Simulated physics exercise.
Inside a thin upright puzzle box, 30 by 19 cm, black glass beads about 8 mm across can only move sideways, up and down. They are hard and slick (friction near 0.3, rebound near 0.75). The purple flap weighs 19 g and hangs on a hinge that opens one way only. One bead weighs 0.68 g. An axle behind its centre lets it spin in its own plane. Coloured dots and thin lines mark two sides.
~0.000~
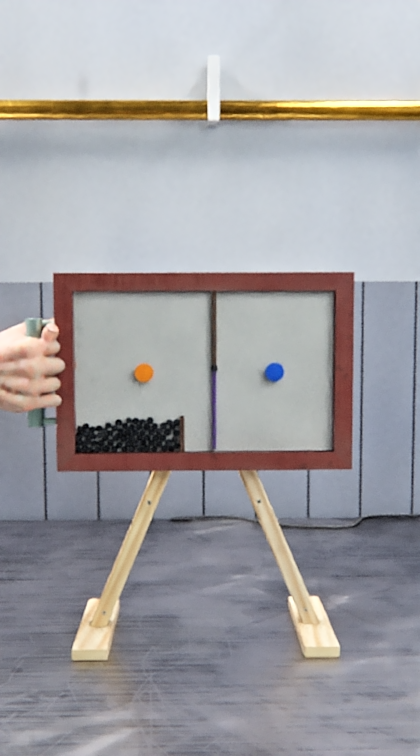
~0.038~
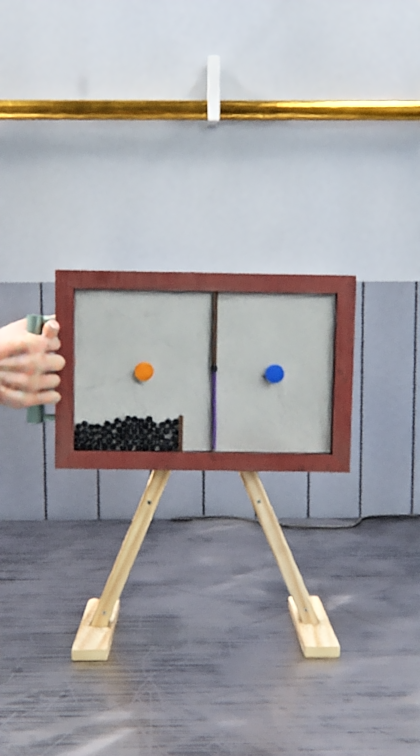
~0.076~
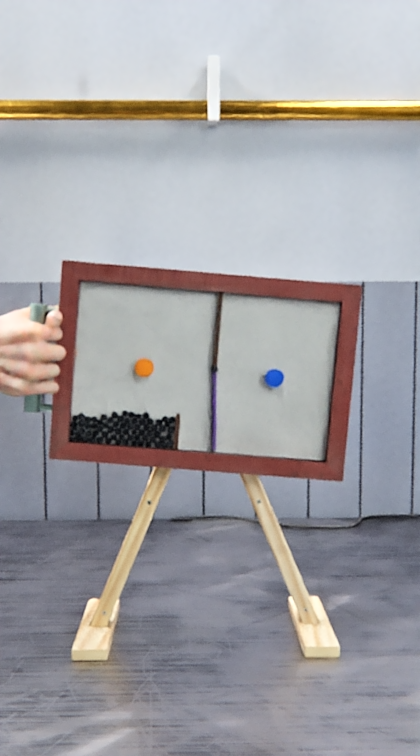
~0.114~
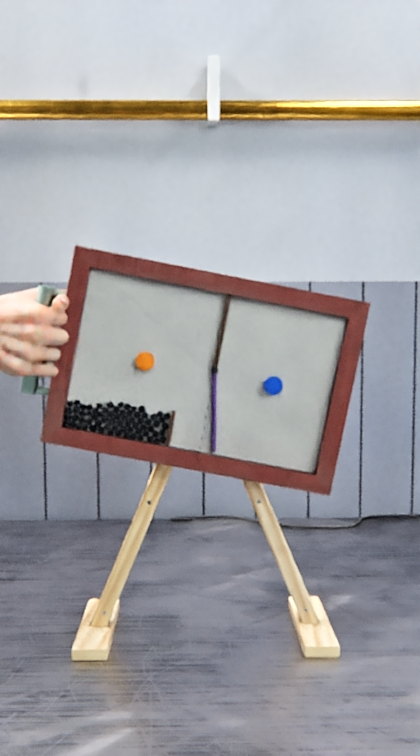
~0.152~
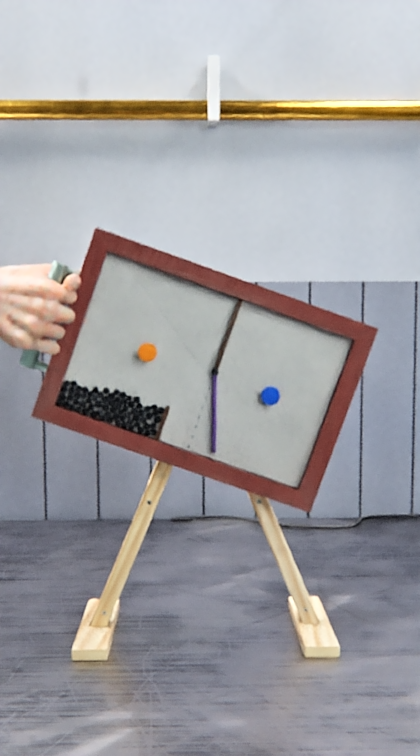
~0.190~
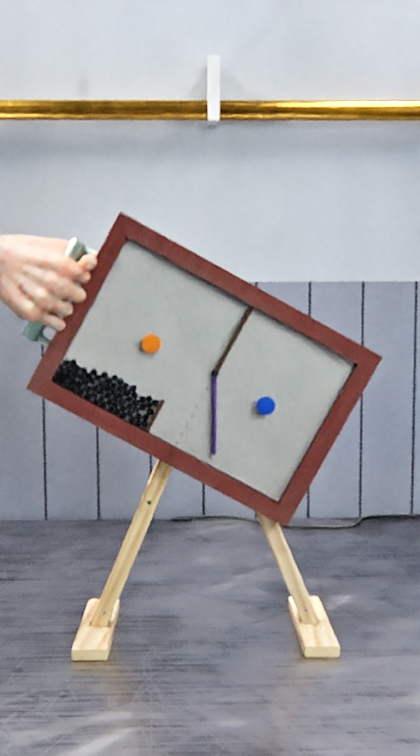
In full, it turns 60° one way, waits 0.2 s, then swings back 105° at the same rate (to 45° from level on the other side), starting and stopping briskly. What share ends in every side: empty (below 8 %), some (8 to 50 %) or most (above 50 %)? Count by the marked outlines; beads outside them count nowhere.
Orange side most, blue side some.
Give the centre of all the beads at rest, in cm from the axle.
Some 2 cm right and 9 cm below.
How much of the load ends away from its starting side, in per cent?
Roughly 35 per cent.
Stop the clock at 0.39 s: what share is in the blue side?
Roughly 0 per cent.
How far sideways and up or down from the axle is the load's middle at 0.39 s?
Some 10 cm left and 3 cm above.
After 0.39 s, it stands 60° clockwise; the beads' middle is 10 cm left of and 3 cm above the centre; orange 100 %; purple flap open 60°.
After 0.88 s, it stands 7° clockwise; the beads' middle is in line with and 8 cm below the centre; orange 65 %, blue 35 %; purple flap open 11°.
After 1.16 s, it stands 45° anticlockwise; the beads' middle is 4 cm right of and 8 cm below the centre; orange 65 %, blue 35 %; purple flap shut.
All still by 1.9 s, it stands 45° anticlockwise; orange 65 %, blue 35 %; purple flap shut.
